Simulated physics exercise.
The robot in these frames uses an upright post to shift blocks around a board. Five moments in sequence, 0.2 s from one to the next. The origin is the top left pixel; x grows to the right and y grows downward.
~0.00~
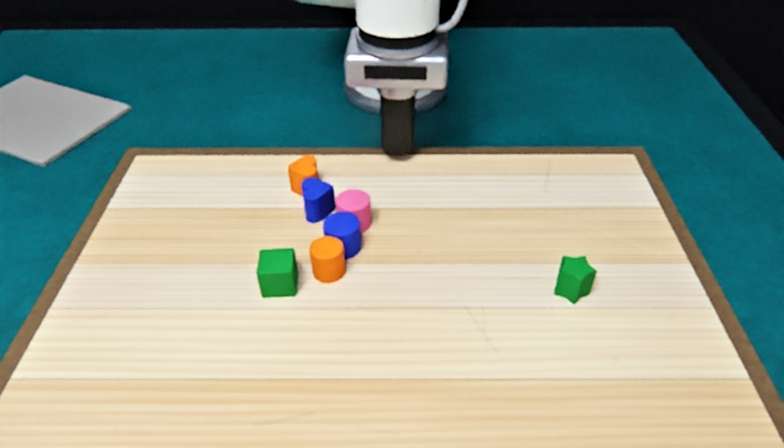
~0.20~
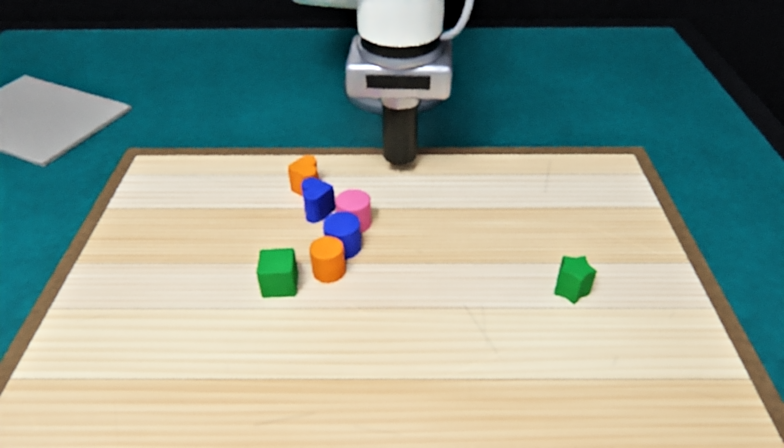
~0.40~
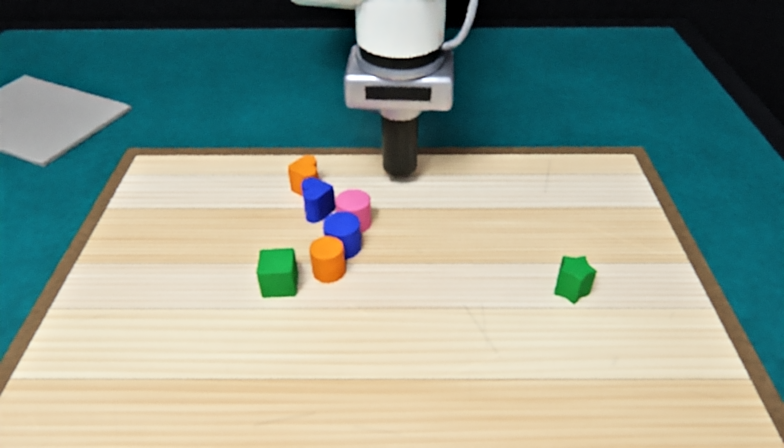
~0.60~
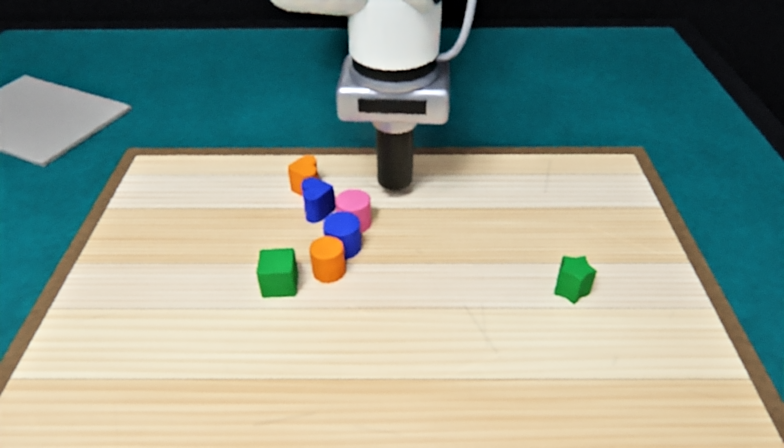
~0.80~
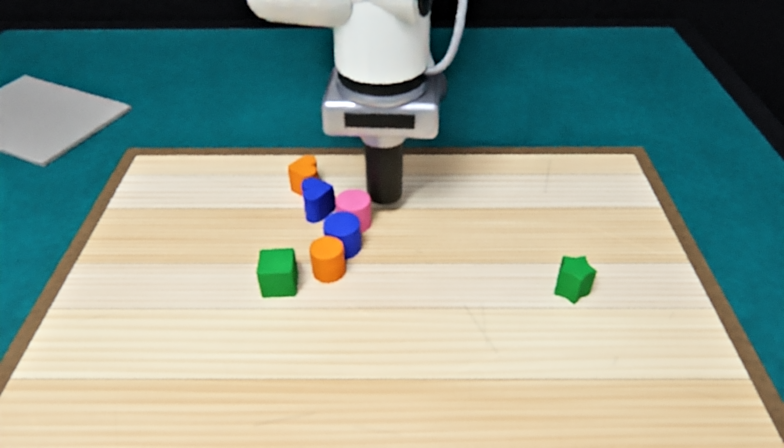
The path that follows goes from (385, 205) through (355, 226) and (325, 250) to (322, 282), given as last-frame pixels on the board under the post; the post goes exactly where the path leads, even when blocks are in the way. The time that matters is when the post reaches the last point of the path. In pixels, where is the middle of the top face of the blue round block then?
It will likely be found at (286, 280).
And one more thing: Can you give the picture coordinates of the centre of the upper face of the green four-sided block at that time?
Its top centre is at about (243, 281).
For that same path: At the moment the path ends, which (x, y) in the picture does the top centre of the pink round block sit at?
It will end up at (283, 223).
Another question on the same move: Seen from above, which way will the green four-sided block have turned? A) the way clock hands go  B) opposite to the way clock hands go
A - the way clock hands go.
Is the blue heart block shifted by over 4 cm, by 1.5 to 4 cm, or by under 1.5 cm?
Its final spot will lie within 1.5 cm of the current one.
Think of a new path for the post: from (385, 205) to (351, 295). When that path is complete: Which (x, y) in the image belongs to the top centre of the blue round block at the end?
I'd place it at (323, 232), taking the centre of its top.
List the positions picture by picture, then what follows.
In the first picture, tip of the post (398, 146), middles of tops, green four-sided block (275, 260), blue heart block (315, 187), orange round block (326, 247), blue round block (341, 223), pink round block (353, 199).
In the second picture, post (400, 155), nothing pushed.
In the third picture, post (400, 167), nothing pushed.
In the fourth picture, post (395, 180), nothing pushed.
In the fifth picture, post (385, 194), green four-sided block (275, 260), blue heart block (315, 187), orange round block (326, 247), blue round block (341, 223), pink round block (353, 199).
On the path given first. One third of the way, post (354, 215); orange round block (324, 262); blue round block (322, 236); pink round block (318, 212).
Two thirds of the way, post (324, 239); green four-sided block (264, 268); orange round block (324, 271); blue round block (303, 251); pink round block (285, 222).
At the end, post (321, 271); green four-sided block (243, 281), turned 25° clockwise; blue heart block unmoved; orange round block (326, 286); blue round block (286, 280); pink round block (283, 223).
